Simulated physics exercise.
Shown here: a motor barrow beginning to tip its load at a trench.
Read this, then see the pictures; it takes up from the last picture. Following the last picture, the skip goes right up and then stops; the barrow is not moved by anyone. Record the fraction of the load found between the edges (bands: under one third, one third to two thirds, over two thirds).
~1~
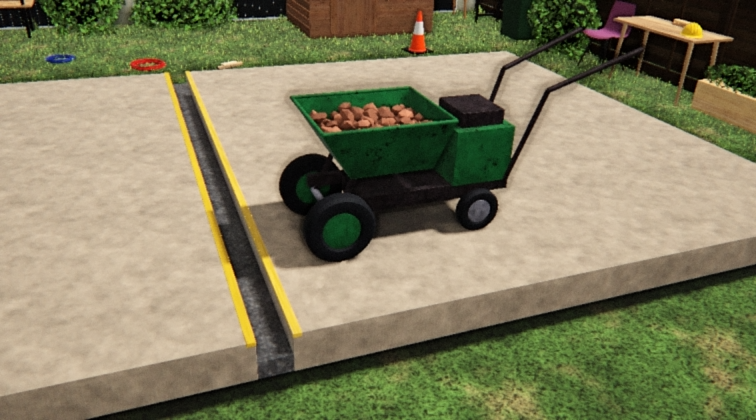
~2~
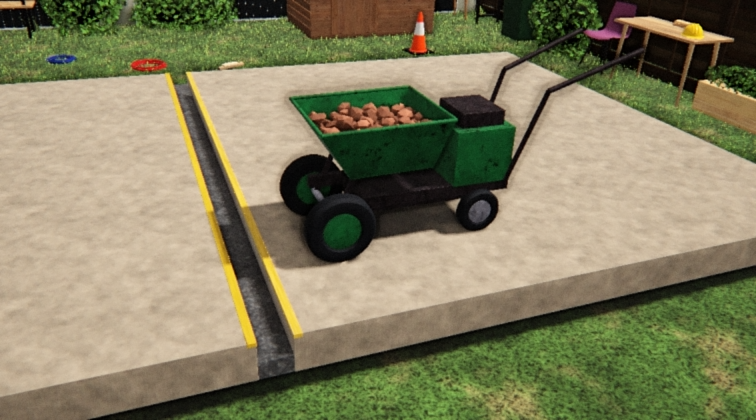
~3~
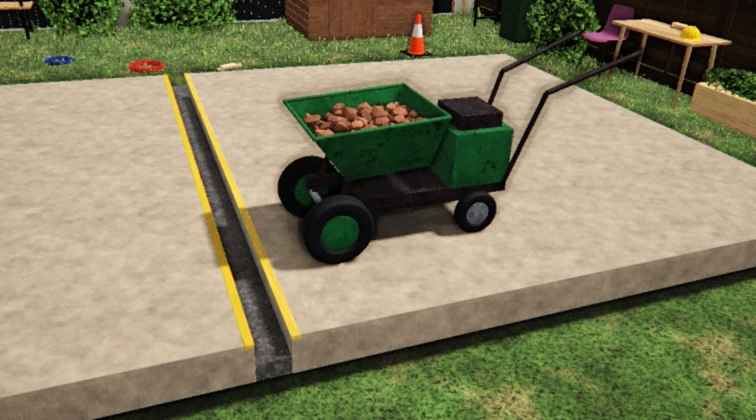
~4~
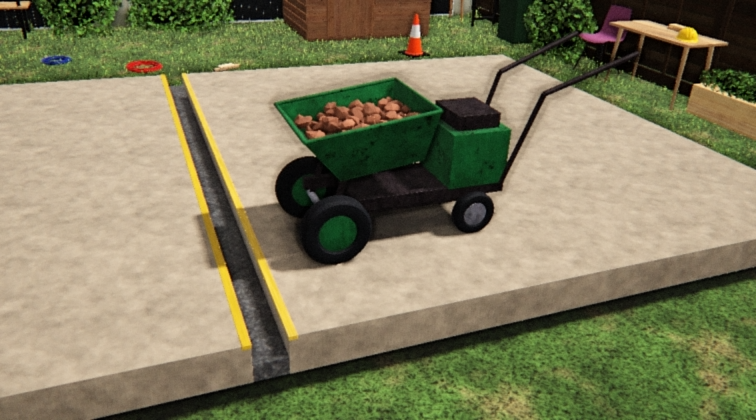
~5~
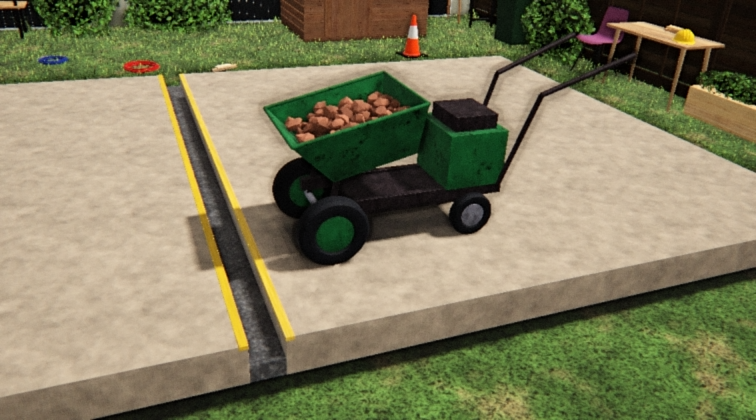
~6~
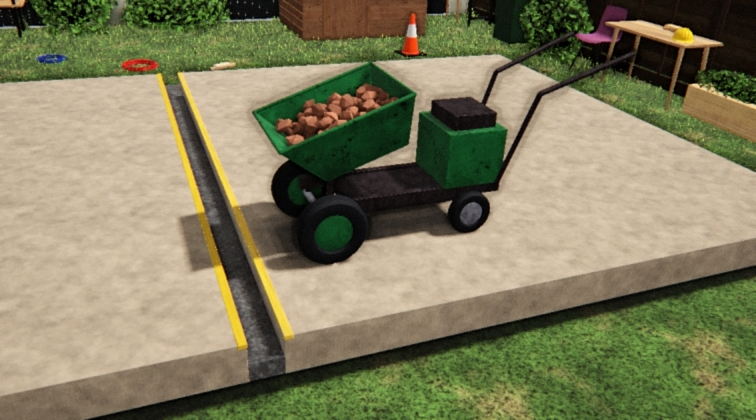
The trench will take in not so much as a third.
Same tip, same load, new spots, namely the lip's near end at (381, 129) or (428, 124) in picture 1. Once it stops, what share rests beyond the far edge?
That would be roughly 10 in a hundred and then roughly 0 in a hundred.
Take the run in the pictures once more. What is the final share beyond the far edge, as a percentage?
I'd put it at around 75 percent.
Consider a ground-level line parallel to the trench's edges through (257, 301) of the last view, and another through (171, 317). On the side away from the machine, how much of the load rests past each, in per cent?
First 90 in a hundred, second 30 in a hundred.
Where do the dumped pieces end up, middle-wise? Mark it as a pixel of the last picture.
Roughly at (183, 255), give or take.
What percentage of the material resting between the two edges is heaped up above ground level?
Around 10 per cent.
Shortly afterwards, skip tipped steeply; the whole lot in the skip.
Next, skip tipped steeply; all but a few in the skip; a little beyond it; a little falling.
Some moments later, skip tipped right over; near a quarter in the skip; only a few in or heaped over the trench; the bulk beyond it; only a few falling.
In the end, skip tipped right over; only a few in the skip; near a quarter in or heaped over the trench; the bulk beyond it.
